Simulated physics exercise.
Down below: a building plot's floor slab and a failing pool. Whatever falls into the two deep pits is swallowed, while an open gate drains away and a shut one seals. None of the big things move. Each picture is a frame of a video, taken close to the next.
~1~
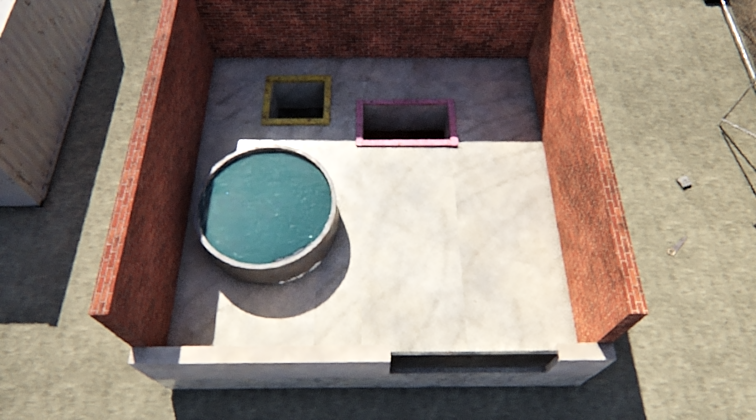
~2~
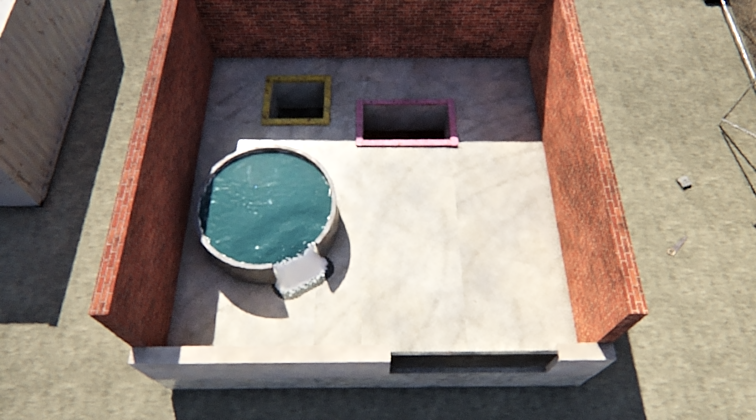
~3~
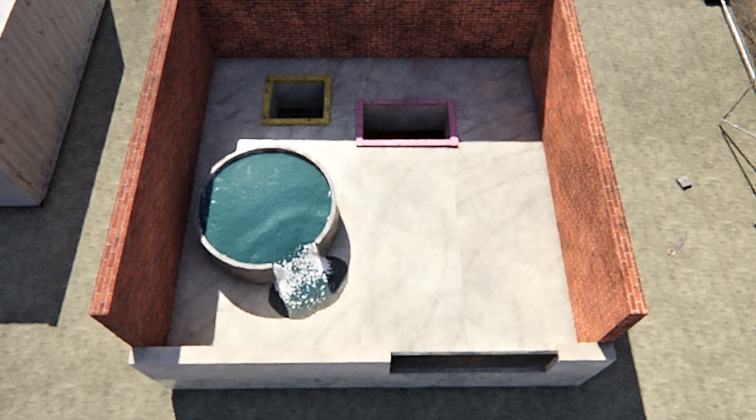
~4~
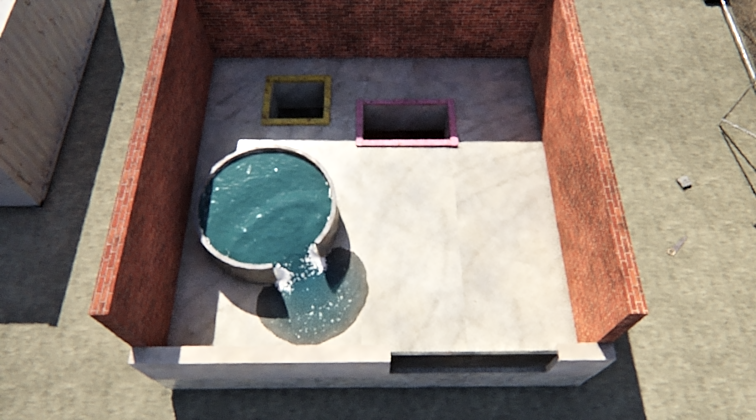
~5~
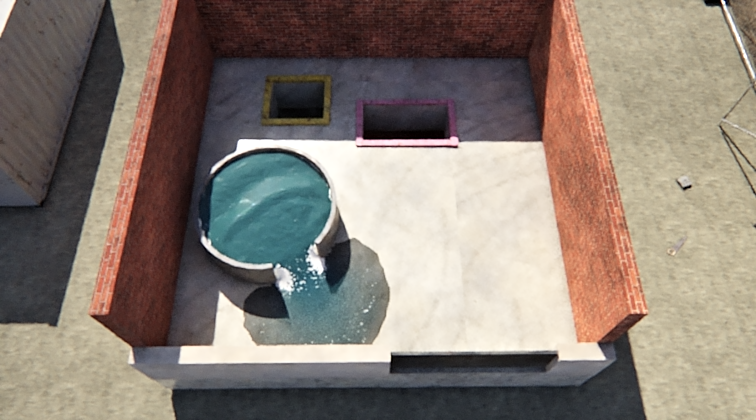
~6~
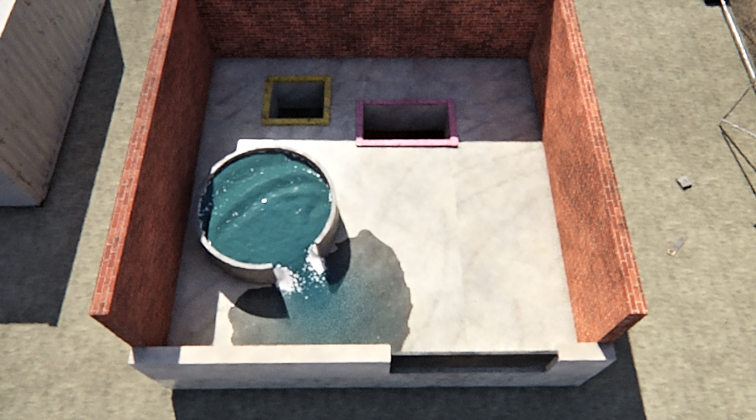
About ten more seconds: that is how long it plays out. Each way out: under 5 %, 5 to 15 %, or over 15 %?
At the end, the gate will take below five per cent. The yellow pit will take below five per cent. The pink pit will take below five per cent.
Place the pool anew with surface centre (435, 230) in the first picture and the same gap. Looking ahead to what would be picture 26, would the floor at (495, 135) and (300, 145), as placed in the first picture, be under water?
One after the other, they come out submerged and spared.
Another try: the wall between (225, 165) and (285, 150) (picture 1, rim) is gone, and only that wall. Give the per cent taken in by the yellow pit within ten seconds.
For yellow, it comes to 40 percent.
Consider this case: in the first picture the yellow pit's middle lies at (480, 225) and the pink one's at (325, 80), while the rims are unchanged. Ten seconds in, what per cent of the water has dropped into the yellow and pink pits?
Yellow share 10%, pink share 2%.
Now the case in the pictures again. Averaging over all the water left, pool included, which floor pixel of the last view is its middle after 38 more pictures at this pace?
I'd point to (372, 232).
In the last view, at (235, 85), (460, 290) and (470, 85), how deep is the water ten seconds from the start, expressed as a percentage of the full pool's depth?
In the order asked, some 8, 6 and 18 in a hundred.
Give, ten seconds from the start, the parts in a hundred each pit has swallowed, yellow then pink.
0 and 0 per cent respectively.
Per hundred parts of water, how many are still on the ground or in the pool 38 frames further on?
Estimate: Close to 100 %.
A moment on, water covers 15 % of the floor; the gate 0 %, the yellow pit 0 %, the pink pit 0 %.
Next, water covers 25 % of the floor; the gate 0 %, the yellow pit 0 %, the pink pit 0 %.
Then, water covers 40 % of the floor; the gate 0 %, the yellow pit 0 %, the pink pit 0 %.
Later, water covers 65 % of the floor; the gate 0 %, the yellow pit 0 %, the pink pit 0 %.
In the end, water covers 90 % of the floor; the gate 0 %, the yellow pit 0 %, the pink pit 1 %.
